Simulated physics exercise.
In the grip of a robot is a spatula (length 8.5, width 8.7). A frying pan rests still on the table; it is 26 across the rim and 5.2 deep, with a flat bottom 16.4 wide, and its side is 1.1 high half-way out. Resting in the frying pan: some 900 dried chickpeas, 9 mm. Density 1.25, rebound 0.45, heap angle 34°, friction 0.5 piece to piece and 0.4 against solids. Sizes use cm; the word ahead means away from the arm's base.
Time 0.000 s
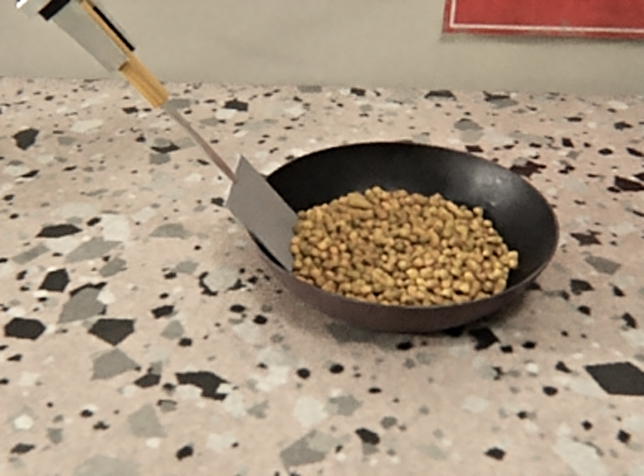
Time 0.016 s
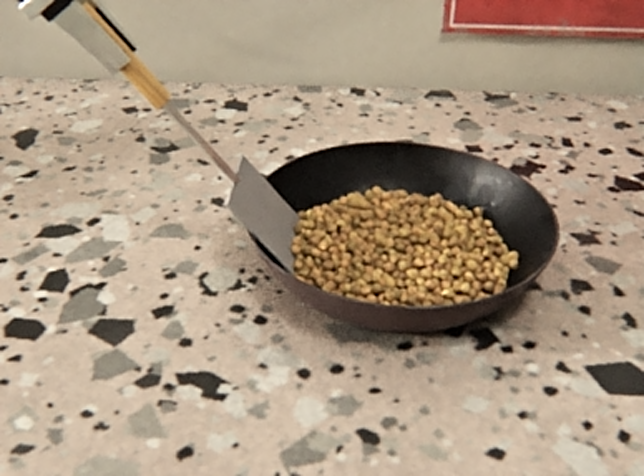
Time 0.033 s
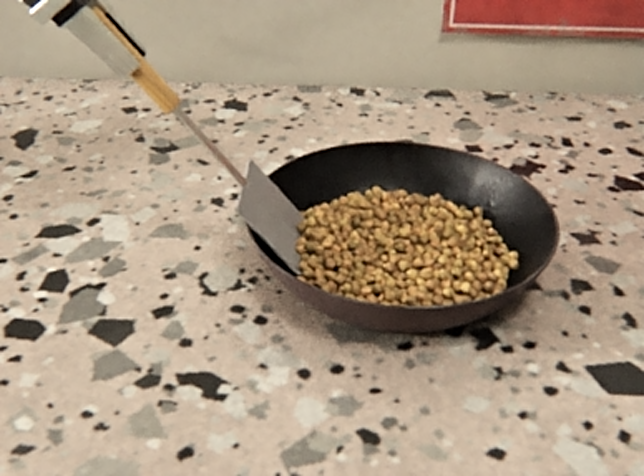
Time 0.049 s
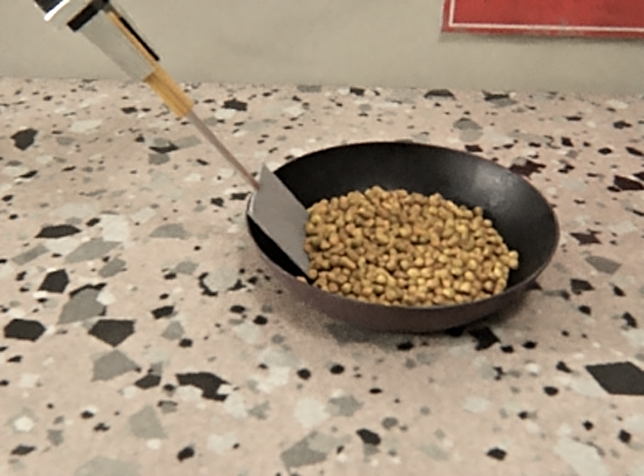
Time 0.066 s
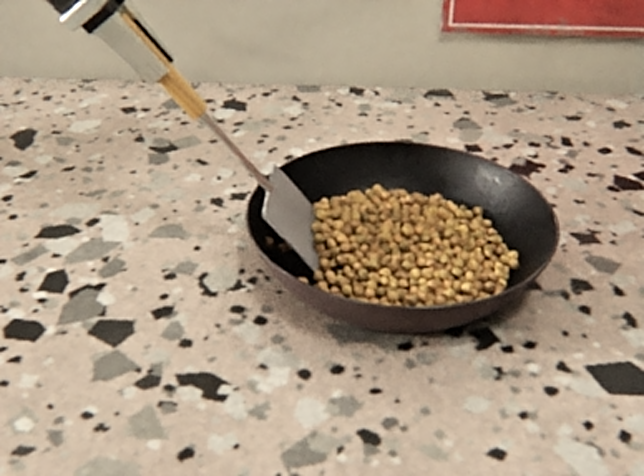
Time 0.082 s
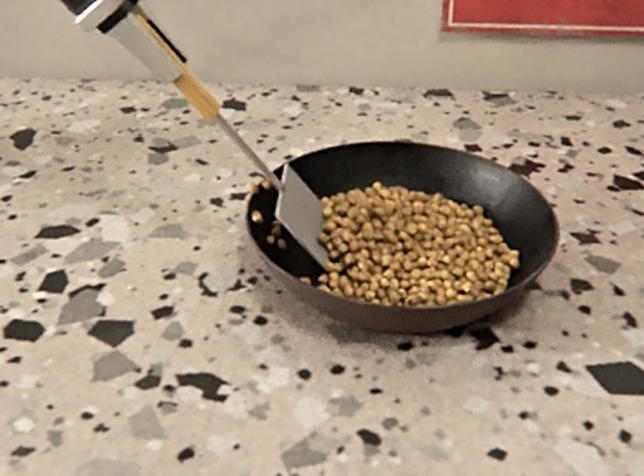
In a dark frying pan on a speckled table, a spatula pushes rightward into heaped chickpeas.
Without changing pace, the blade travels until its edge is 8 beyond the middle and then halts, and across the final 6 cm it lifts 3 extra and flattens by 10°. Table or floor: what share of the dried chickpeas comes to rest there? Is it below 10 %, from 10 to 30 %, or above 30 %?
Below 10 %.
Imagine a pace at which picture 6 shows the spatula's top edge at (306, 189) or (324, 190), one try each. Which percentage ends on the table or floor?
Roughly 15 per cent, then roughly 20 per cent.
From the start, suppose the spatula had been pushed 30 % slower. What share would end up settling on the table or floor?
0 per cent, about.
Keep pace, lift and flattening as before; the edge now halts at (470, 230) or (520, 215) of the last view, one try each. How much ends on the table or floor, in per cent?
Respectively some 0 and 25 percent end on the table or floor.
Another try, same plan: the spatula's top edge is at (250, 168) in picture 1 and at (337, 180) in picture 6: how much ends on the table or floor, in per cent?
20 %.
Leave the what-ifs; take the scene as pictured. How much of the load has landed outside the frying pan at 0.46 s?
Some 5 per cent.
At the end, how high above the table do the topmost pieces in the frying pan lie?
Height at the end: Around 6.0 cm.
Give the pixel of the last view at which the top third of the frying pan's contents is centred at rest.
Pixel position: Approx. (503, 234).
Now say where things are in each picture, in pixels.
In the first picture, the spatula top edge at (233, 177), sloping 52°; upper third of the load around (392, 243), from x 295 to 515, top at y 190; 900 in the frying pan.
In the second picture, the spatula top edge at (234, 178), sloping 52°; upper third of the load around (391, 242), from x 295 to 515, top at y 190.
In the third picture, the spatula top edge at (243, 182), sloping 52°; upper third of the load around (389, 241), from x 300 to 515, top at y 190.
In the fourth picture, the spatula top edge at (256, 186), sloping 52°; upper third of the load around (386, 241), from x 295 to 515, top at y 190.
In the fifth picture, the spatula top edge at (269, 188), sloping 52°; upper third of the load around (384, 239), from x 270 to 515, top at y 190.
In the sixth picture, the spatula top edge at (281, 188), sloping 52°; upper third of the load around (385, 236), from x 255 to 515, top at y 185; 900 in the frying pan.
After 0.15 s, sloping 52°, highest piece 17 above the table; 897 in the frying pan, 3 on the blade or in flight.
After 0.22 s, sloping 48°, highest piece 24 above the table; 897 in the frying pan, 3 on the blade or in flight.
After 0.46 s, sloping 42°, highest piece 9 above the table; 850 in the frying pan, 41 on the table or floor, 9 on the blade or in flight.
After 1.51 s, sloping 42°, highest piece 6 above the table; 850 in the frying pan, 50 on the table or floor.
In the end, 850 in the frying pan, 50 on the table or floor. That is 6 % on the table or floor.
